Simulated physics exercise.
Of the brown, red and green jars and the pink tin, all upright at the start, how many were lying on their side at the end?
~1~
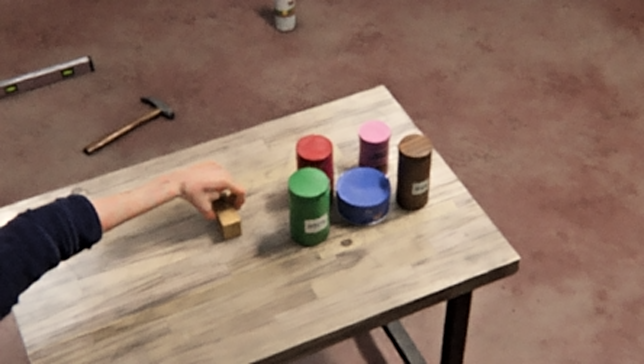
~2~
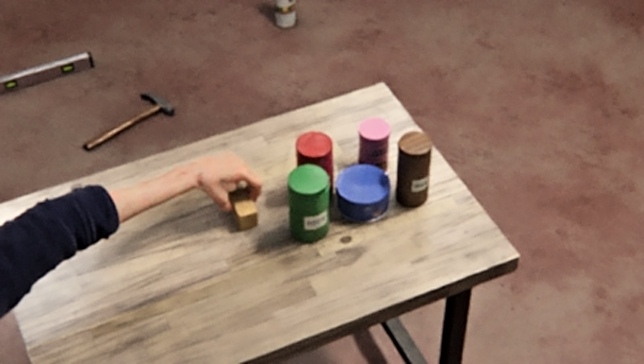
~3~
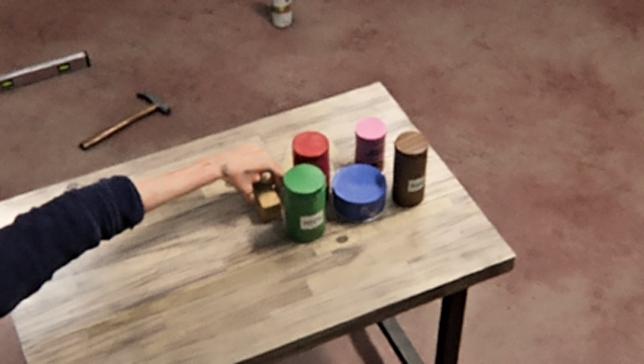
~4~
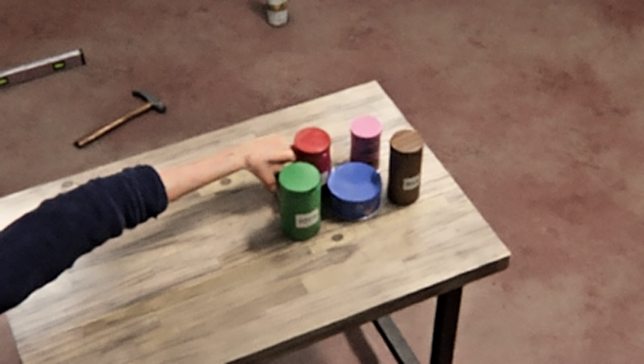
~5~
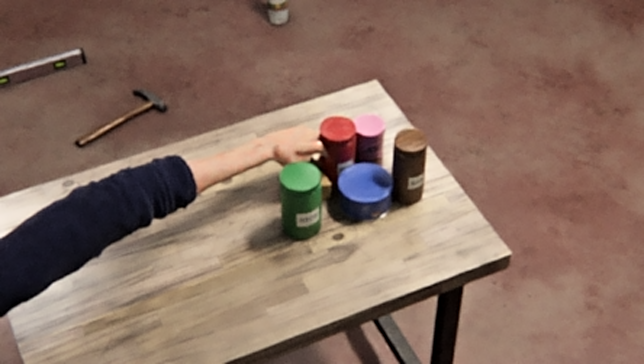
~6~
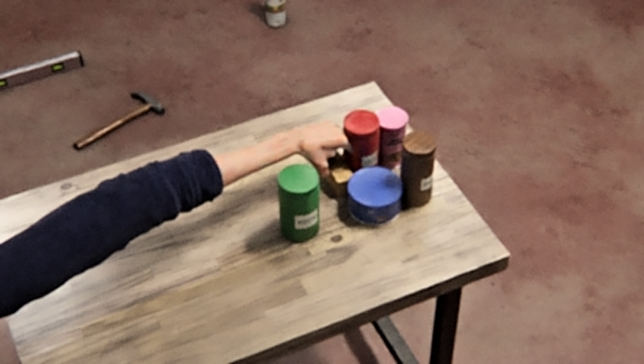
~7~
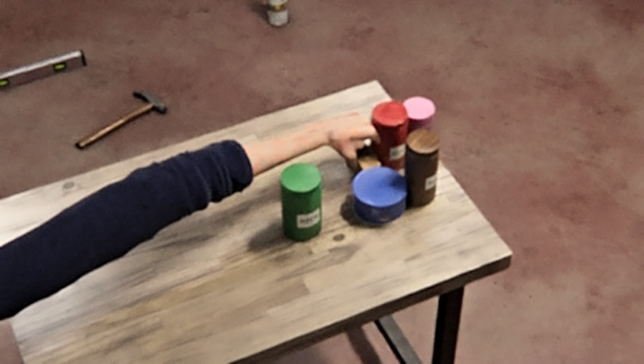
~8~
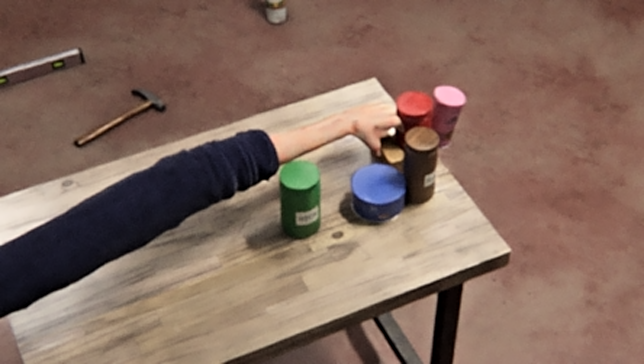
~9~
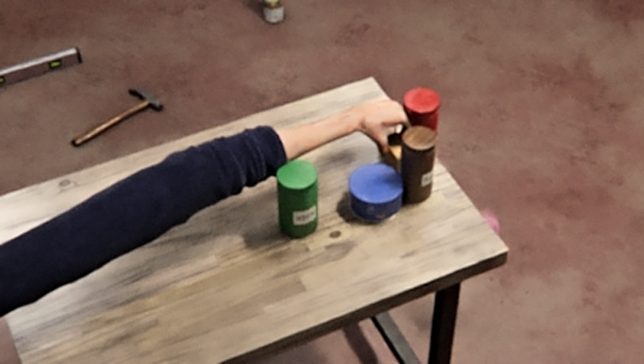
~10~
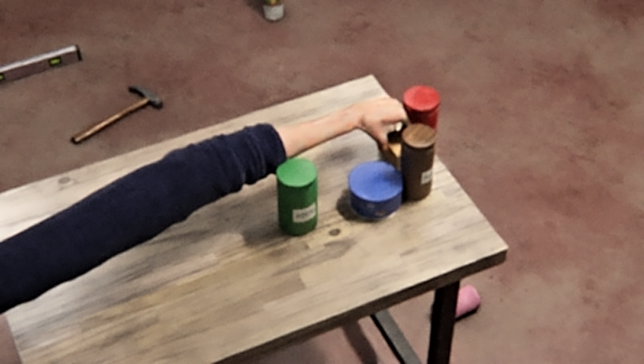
Just one of them, the pink tin, was lying on its side, down on the floor. The brown, red and green jars were all still upright.
A pink tin dropped off the far edge of a wooden table as a hand slid a small block rightward into a cluster of containers, shoving the red jar along; the tin ended on the floor, while the others stayed standing on top.
